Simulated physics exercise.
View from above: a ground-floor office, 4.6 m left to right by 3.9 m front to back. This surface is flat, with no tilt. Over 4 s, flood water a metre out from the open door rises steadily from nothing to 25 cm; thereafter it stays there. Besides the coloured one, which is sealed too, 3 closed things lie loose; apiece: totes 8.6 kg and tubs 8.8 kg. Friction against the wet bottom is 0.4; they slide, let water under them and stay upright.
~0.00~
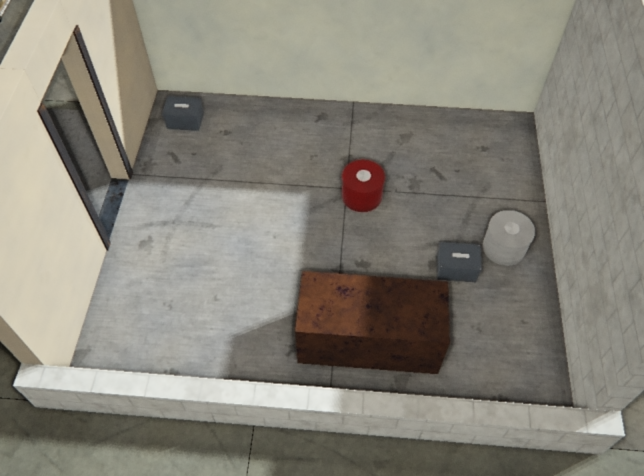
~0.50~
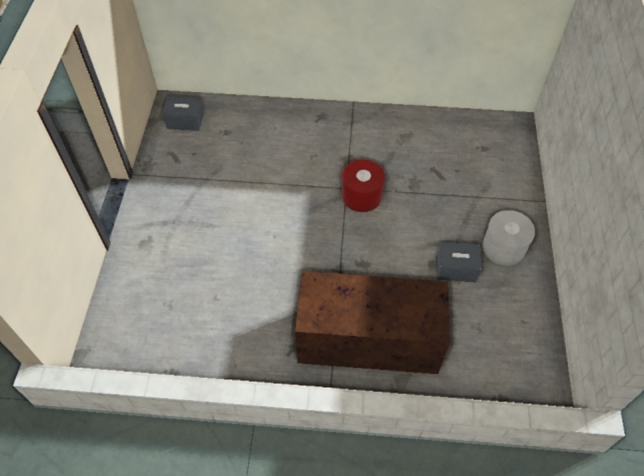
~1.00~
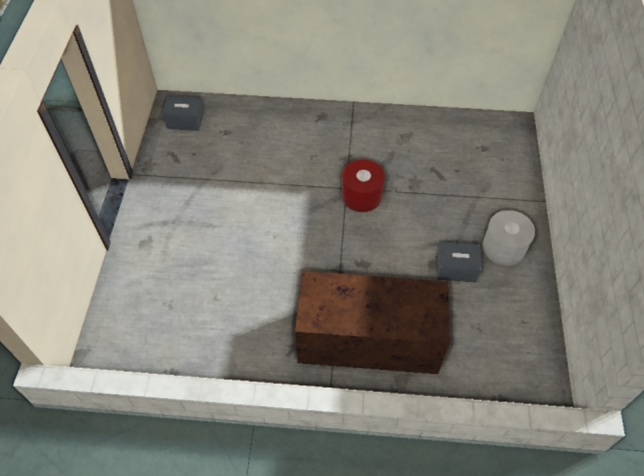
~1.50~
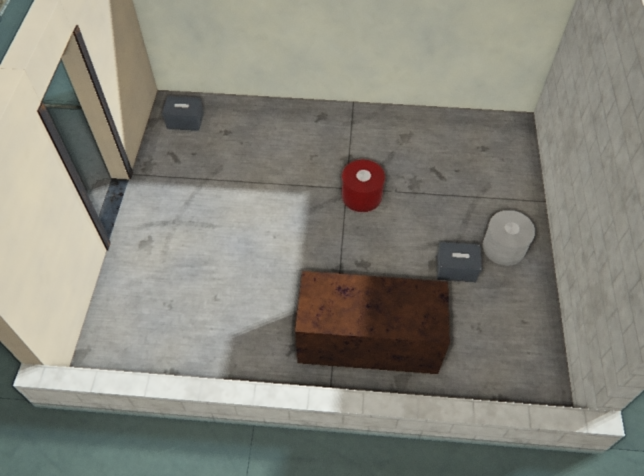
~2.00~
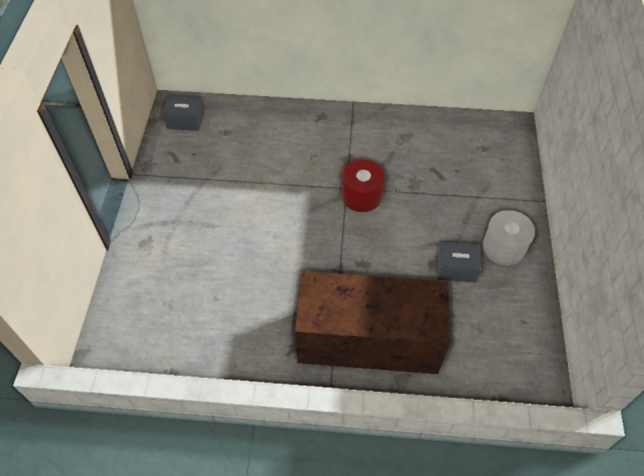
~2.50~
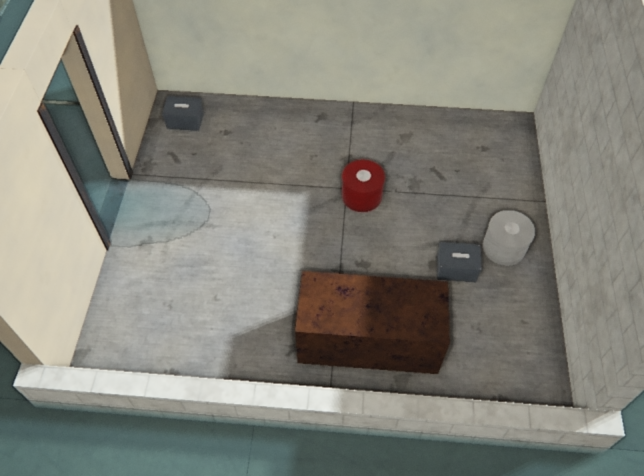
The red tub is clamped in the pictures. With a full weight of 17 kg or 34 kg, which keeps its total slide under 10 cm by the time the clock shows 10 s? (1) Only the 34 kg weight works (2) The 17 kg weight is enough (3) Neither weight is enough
Answer: 2.
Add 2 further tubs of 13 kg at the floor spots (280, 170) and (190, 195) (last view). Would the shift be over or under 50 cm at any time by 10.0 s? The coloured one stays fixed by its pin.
Note, in sequence: Exceeded, exceeded.
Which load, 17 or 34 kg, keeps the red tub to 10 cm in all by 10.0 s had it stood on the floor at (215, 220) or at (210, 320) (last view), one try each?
Respectively, the heavy option is needed and the light option succeeds.
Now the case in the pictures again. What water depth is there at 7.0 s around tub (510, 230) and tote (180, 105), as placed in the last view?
Roughly 3 and 1 cm.
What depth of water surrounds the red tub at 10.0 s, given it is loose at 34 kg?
About 8 cm.
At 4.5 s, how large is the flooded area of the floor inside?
Some 8.5 m2 of it.
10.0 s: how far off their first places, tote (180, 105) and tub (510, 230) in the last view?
In that order: 0 cm, 20 cm.
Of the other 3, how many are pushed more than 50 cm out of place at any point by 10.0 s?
Counting them up, I find 1.
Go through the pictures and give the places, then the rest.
In the first frame, the red tub at (364, 176), on the bottom; 0.0 m2 under water; 0 of 4 have shifted.
In the second frame, the red tub at (364, 176) rests on the ground; water covers 0.0 m2; 0 of 4 have shifted.
In the third frame, the red tub at (364, 176) rests on the ground; 0.0 m2 under water; 0 of 4 have shifted.
In the fourth frame, the red tub at (364, 176) rests on the ground; water covers 0.0 m2; 0 of 4 have shifted.
In the fifth frame, the red tub at (364, 176) rests on the ground; water covers 0.1 m2; 0 of 4 have shifted.
In the sixth frame, the red tub at (364, 176), on the bottom; 0.6 m2 under water; 0 of 4 have shifted.
After 3.5 s the red tub would be 0 cm from its start with 17 kg and 0 cm from its start with 34 kg; 0 cm of water round it then.
After 4.5 s the red tub would be 0 cm from its start with 17 kg and 0 cm from its start with 34 kg; 3 cm of water round it then.
After 7.0 s the red tub would be 0 cm from its start with 17 kg and 0 cm from its start with 34 kg; 4 cm of water round it then.
After 10.0 s the red tub would be 0 cm from its start with 17 kg and 0 cm from its start with 34 kg; 8 cm of water round it then.
